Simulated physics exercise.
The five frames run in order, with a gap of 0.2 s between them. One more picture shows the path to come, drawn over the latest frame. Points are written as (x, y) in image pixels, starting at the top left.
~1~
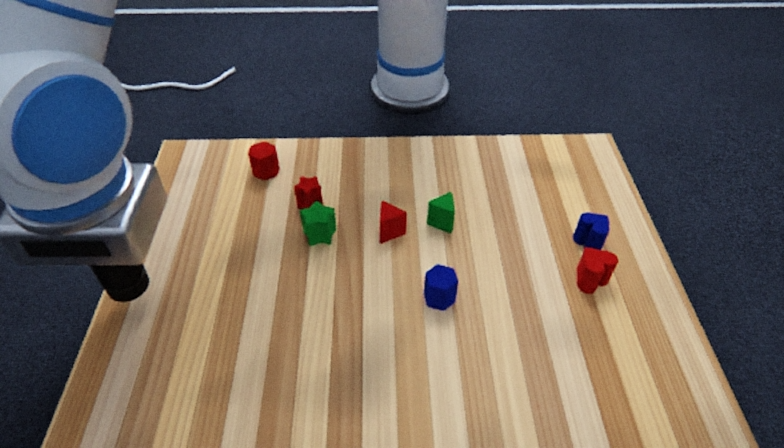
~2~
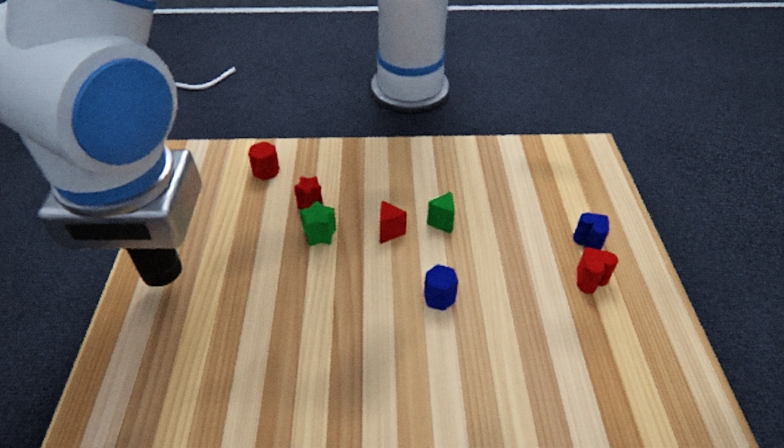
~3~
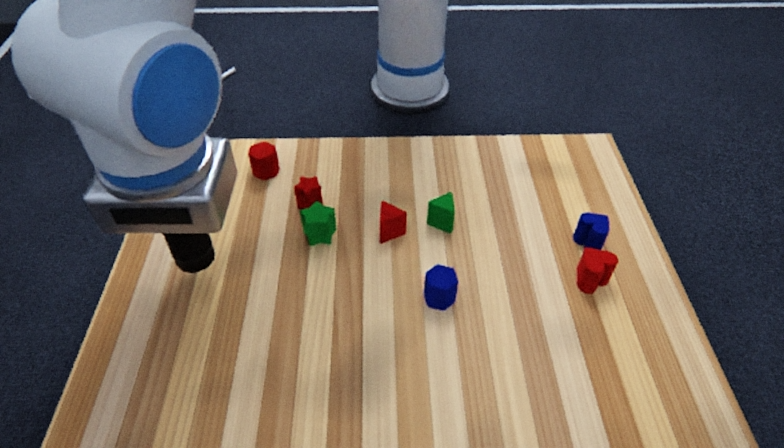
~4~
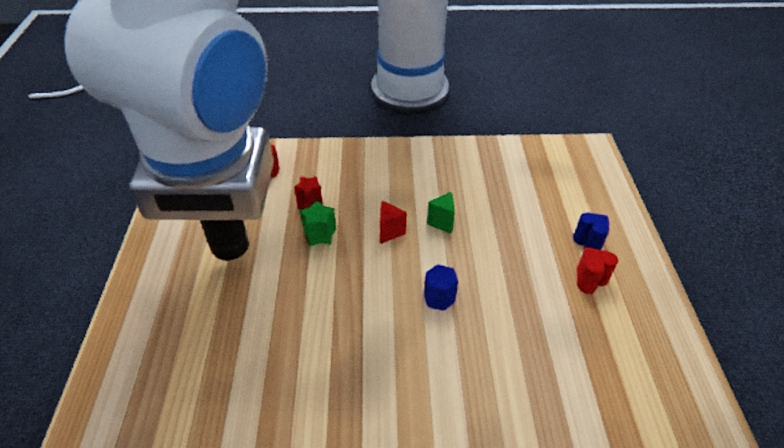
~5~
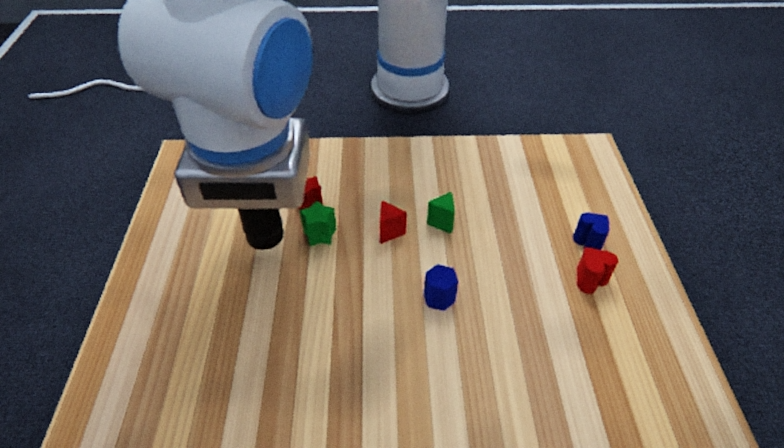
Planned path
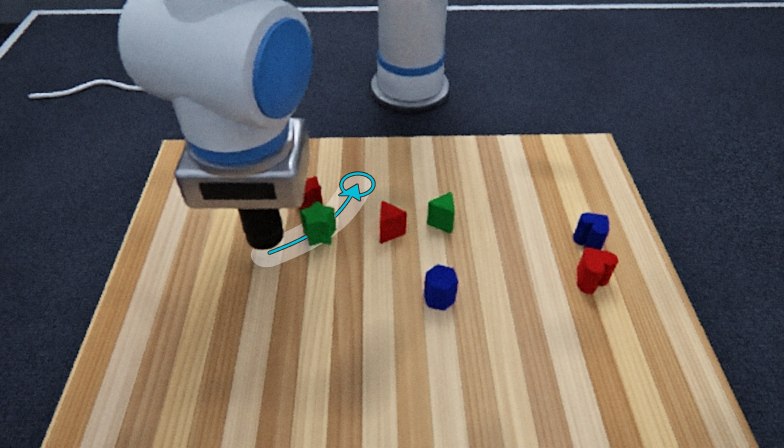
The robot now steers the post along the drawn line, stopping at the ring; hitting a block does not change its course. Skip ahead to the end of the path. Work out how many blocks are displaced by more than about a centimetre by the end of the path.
Shifted over 1 cm: One.
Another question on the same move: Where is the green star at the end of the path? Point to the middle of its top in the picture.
At the end it should sit near (377, 181).
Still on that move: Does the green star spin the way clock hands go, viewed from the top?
Short answer: Yes.
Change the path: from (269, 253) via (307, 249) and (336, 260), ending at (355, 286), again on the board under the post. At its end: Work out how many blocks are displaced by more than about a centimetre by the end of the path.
I'd say one block gets moved.
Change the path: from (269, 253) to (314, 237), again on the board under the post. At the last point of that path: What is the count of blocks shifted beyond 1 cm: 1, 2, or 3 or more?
That makes 1 block.
Path on the board, from (269, 253) via (310, 235) and (340, 211), ending at (357, 184).
What follows on the original path. One third of the way, post (308, 218); green star (337, 204).
Two thirds of the way, post (338, 195); green star (368, 187), turned 20° clockwise.
At the end, post (357, 168); red star in place; green star (377, 181), turned 55° clockwise.
